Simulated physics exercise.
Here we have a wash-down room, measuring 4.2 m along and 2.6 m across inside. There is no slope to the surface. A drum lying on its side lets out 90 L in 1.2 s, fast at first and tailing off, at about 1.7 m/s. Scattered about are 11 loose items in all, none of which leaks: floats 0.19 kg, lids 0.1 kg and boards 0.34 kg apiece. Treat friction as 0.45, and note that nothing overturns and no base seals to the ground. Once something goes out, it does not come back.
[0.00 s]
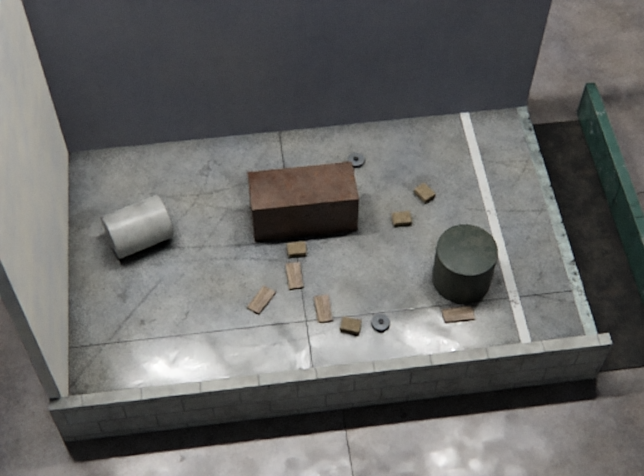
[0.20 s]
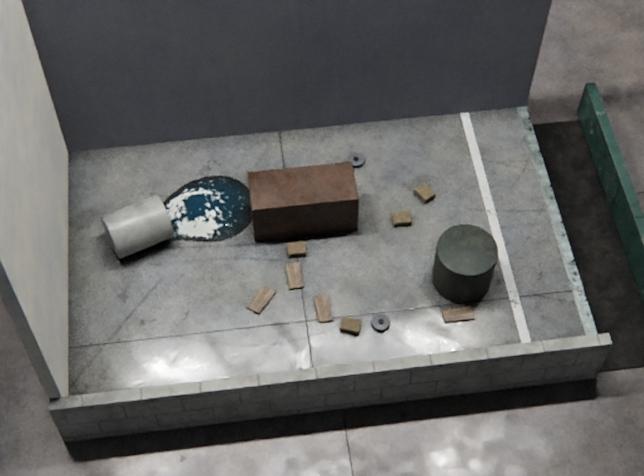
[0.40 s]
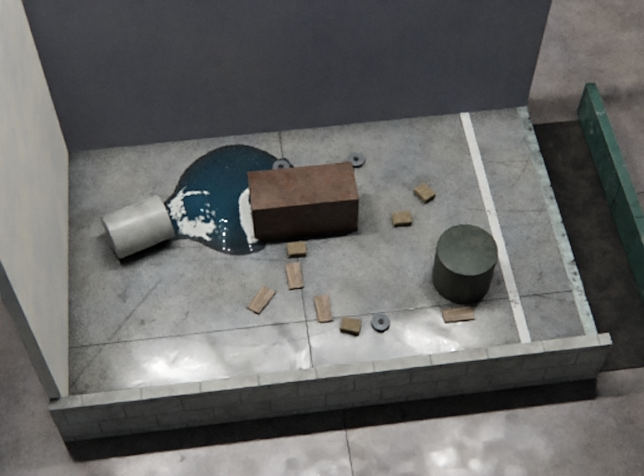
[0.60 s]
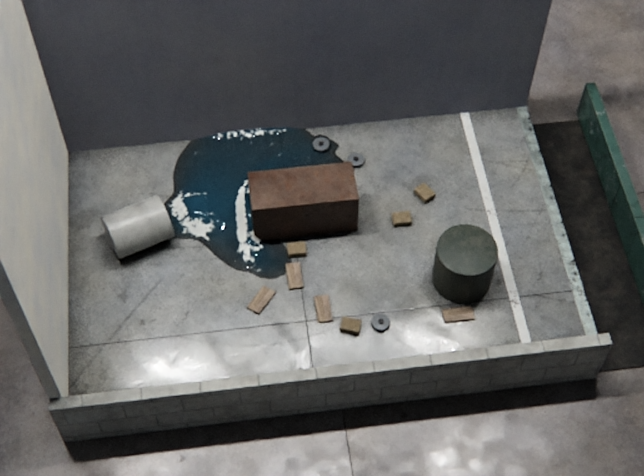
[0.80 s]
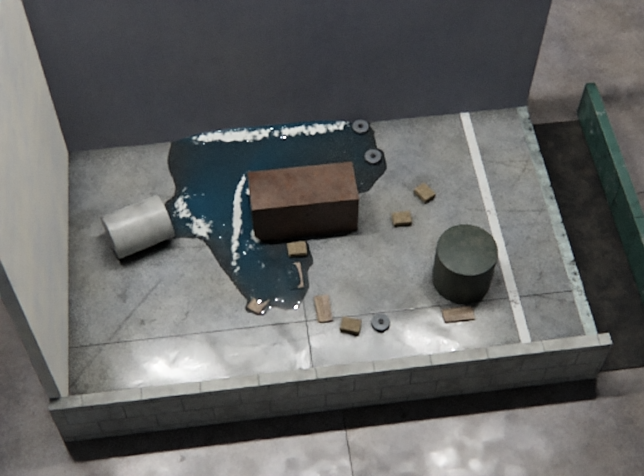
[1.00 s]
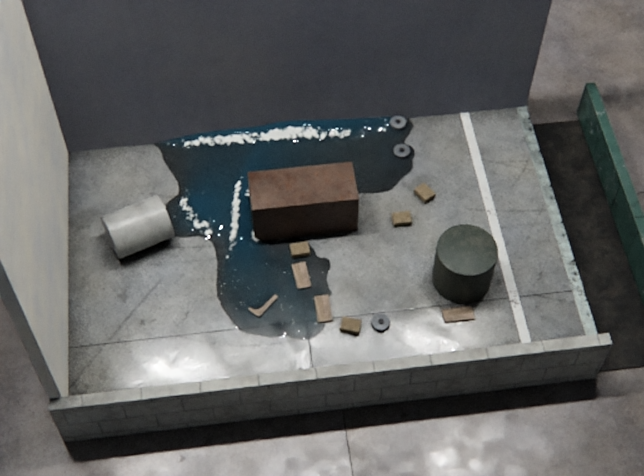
A grey-floored, walled room is seen from high above its low front wall by a still camera. A pale drum lies at left, a brown block sits near the middle, and a dark green cylinder stands right among small tan boards and grey lids. Dark blue, white-flecked water pours from the drum, spreads around the block, carries two lids rightward along the back, and slightly shifts boards in front.
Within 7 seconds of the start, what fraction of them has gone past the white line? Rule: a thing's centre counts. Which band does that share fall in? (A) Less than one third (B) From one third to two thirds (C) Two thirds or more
A, less than one third.
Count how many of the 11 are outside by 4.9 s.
Count: 2.
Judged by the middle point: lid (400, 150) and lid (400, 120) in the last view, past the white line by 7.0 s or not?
Crossed; crossed.
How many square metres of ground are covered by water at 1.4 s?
About 3.5 m2 is covered.
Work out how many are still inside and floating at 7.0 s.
At that time the total is 0.
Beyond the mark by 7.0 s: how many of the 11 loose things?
Adding them up, I get 2.
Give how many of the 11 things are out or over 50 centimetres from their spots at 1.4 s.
2.
After 1.4 s 1 of 11 are over the mark; 1 afloat.
After 3.1 s 2 of 11 are over the mark; 1 afloat.
After 4.9 s 2 of 11 are over the mark; 0 afloat.
After 7.0 s 2 of 11 are over the mark; 0 afloat.
